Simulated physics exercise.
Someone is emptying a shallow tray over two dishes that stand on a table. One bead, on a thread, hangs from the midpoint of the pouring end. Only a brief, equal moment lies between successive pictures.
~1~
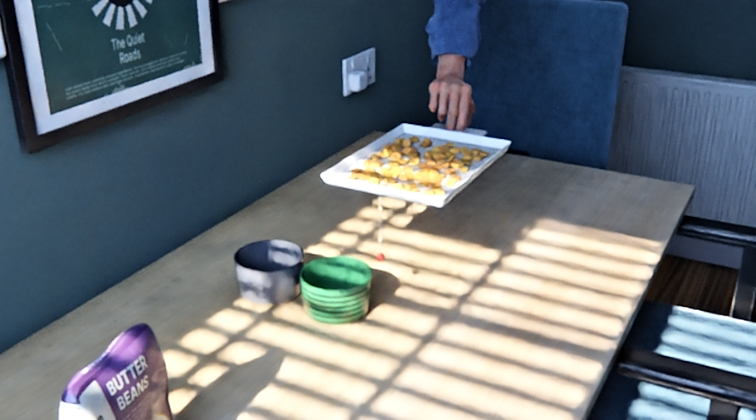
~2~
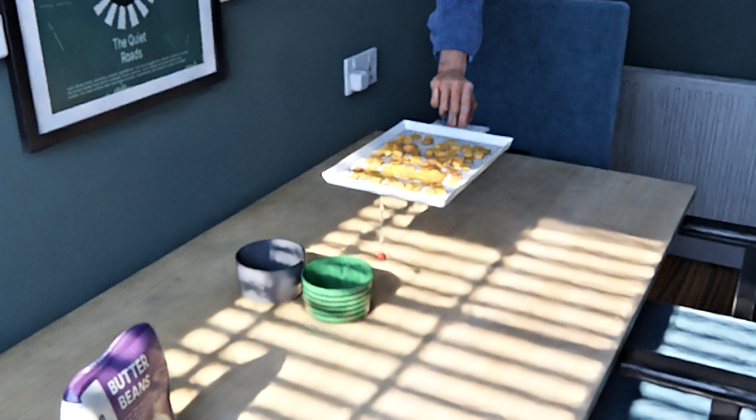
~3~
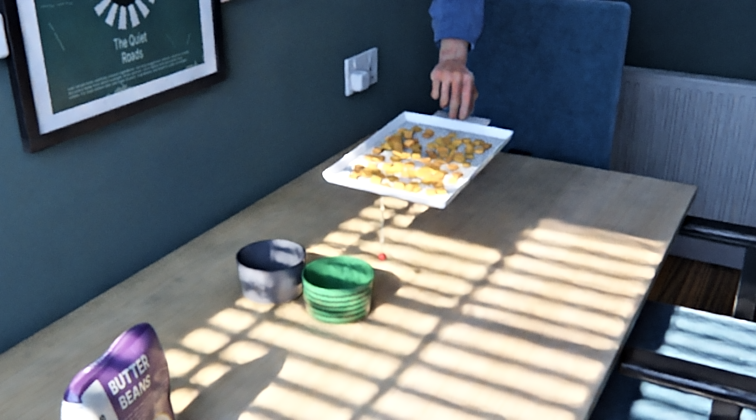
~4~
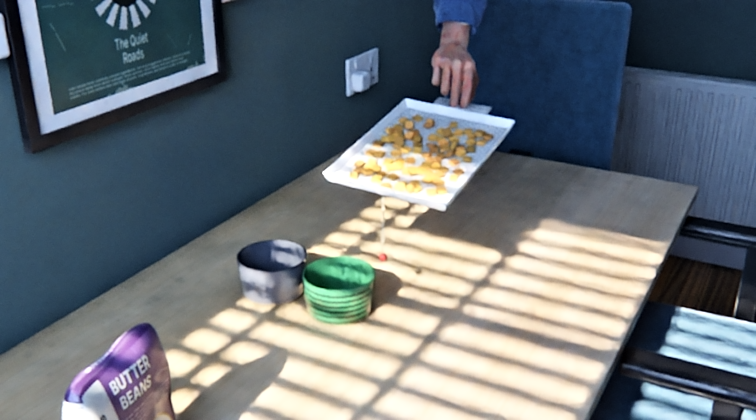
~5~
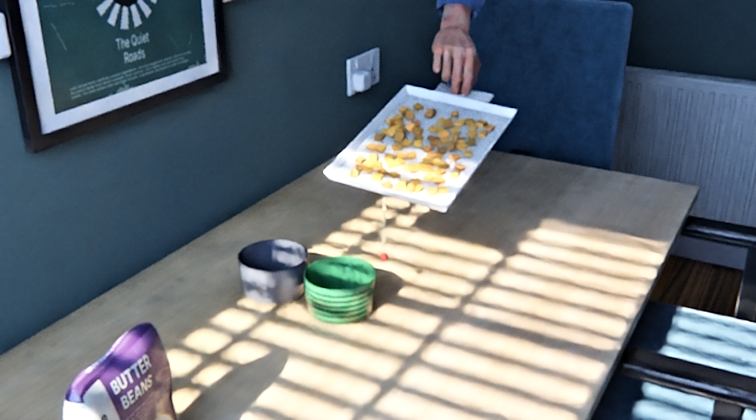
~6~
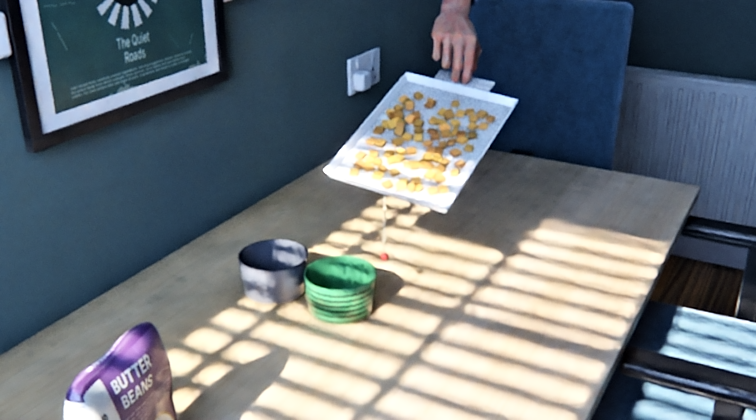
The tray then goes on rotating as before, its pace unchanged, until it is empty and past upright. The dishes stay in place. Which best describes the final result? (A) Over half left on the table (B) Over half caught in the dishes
Over half left on the table (A).
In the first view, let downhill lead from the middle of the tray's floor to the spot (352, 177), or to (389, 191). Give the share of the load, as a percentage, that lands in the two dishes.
You'd see roughly 30 per cent the first time and 50 per cent the second.
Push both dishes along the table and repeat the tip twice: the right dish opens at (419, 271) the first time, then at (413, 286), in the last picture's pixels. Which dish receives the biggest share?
Place 1: The one on the right side; place 2: The one on the right side.
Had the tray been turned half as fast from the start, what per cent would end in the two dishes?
That works out at about 10 percent.
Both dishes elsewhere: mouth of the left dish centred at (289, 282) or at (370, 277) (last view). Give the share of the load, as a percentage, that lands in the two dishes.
First placement: Some 0 %; second placement: Some 80 %.
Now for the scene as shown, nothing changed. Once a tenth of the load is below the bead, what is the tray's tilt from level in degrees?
Tilt: Around 75 degrees.
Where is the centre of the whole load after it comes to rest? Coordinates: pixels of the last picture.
Close to (421, 330), more or less.
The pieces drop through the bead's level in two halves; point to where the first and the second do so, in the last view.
First part (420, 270), rest (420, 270).
Just after the last frame, tray tipped steeply; the larger part on the tray; about a tenth in the air.
A moment on, tray tipped past a quarter turn; just a few on the tray; just a few in the right dish; the larger part outside both; about a tenth in the air.
Further on, tray tipped past a quarter turn; about a tenth in the right dish; almost all outside both.
When it is over, tray tipped past a quarter turn; about a tenth in the right dish; not one in the left dish; almost all outside both.
